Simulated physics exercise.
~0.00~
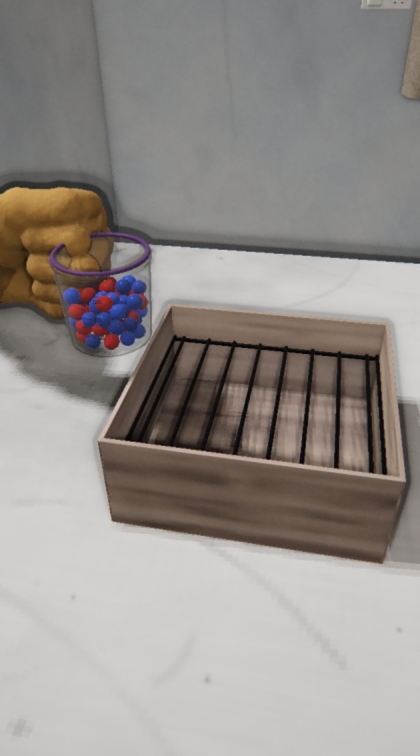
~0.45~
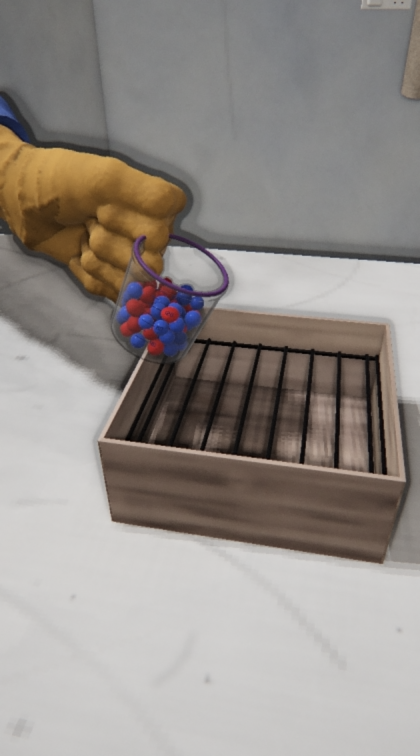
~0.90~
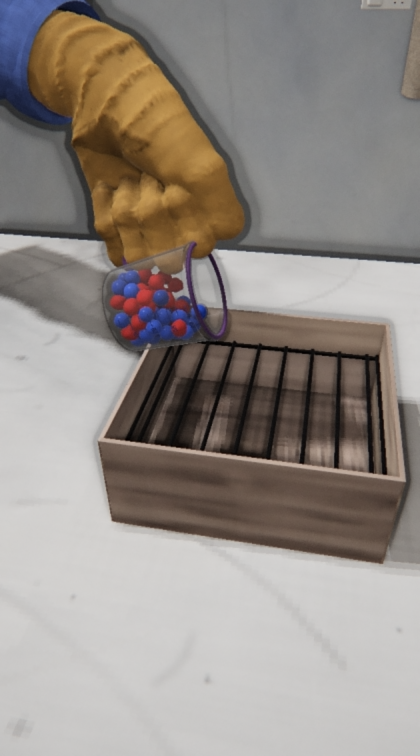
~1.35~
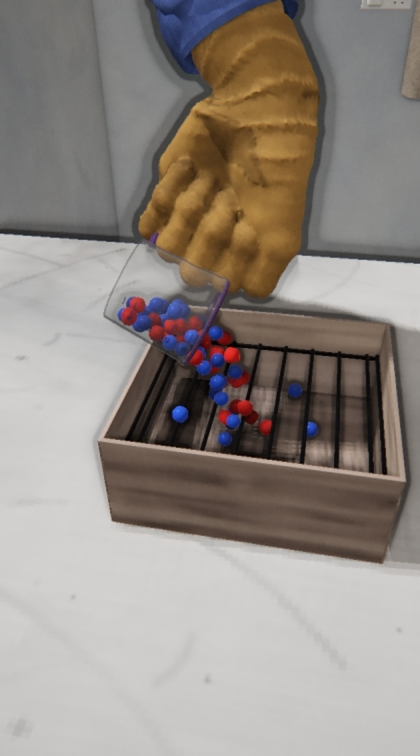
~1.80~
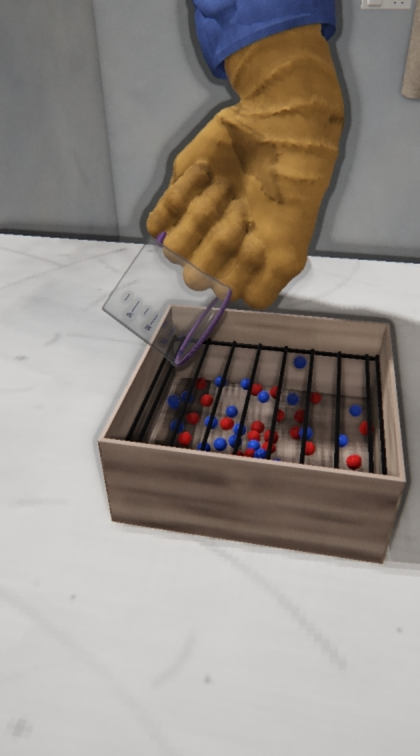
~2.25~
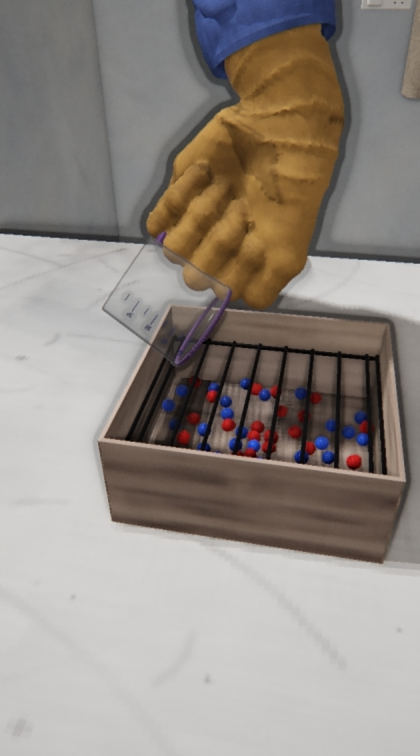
Gloved hand tipping a clear cup of blue and red balls over a wooden box, all falling between the black wires.
